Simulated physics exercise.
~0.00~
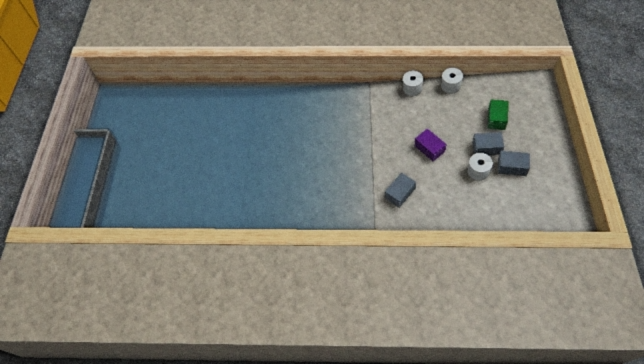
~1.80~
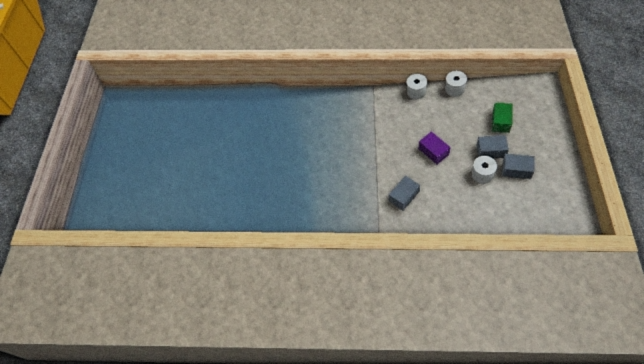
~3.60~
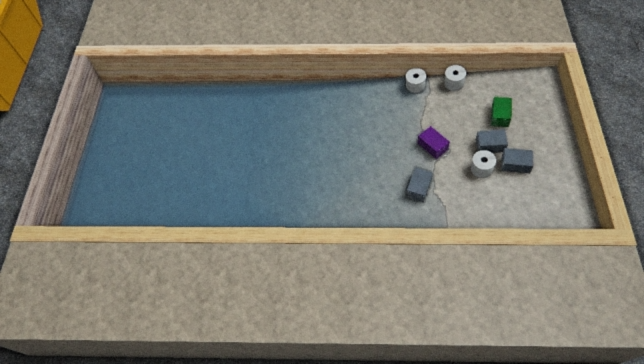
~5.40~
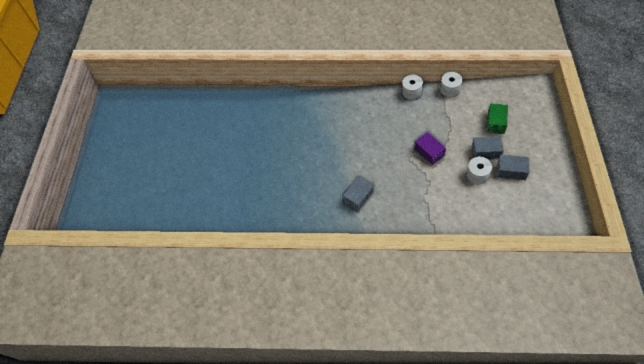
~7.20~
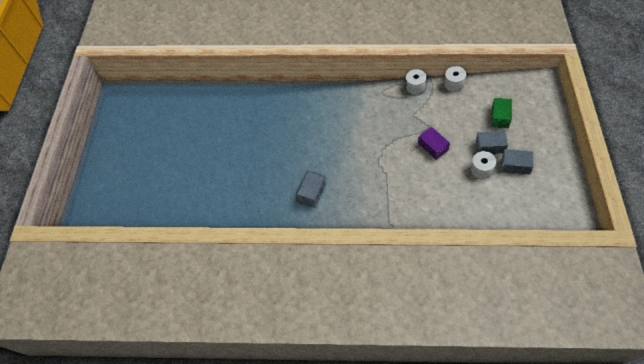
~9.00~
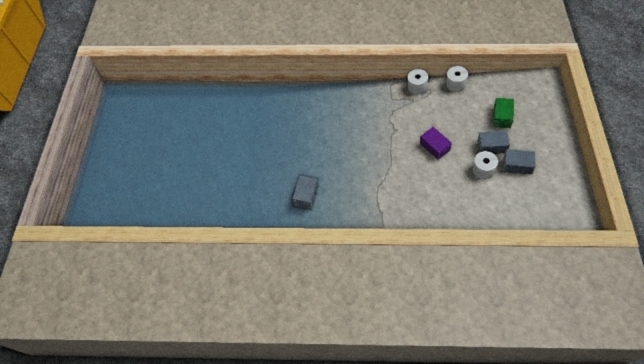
Grey crate nudging right as water surges up a sandy slope, then drifting left into the shallows while the others stay put.
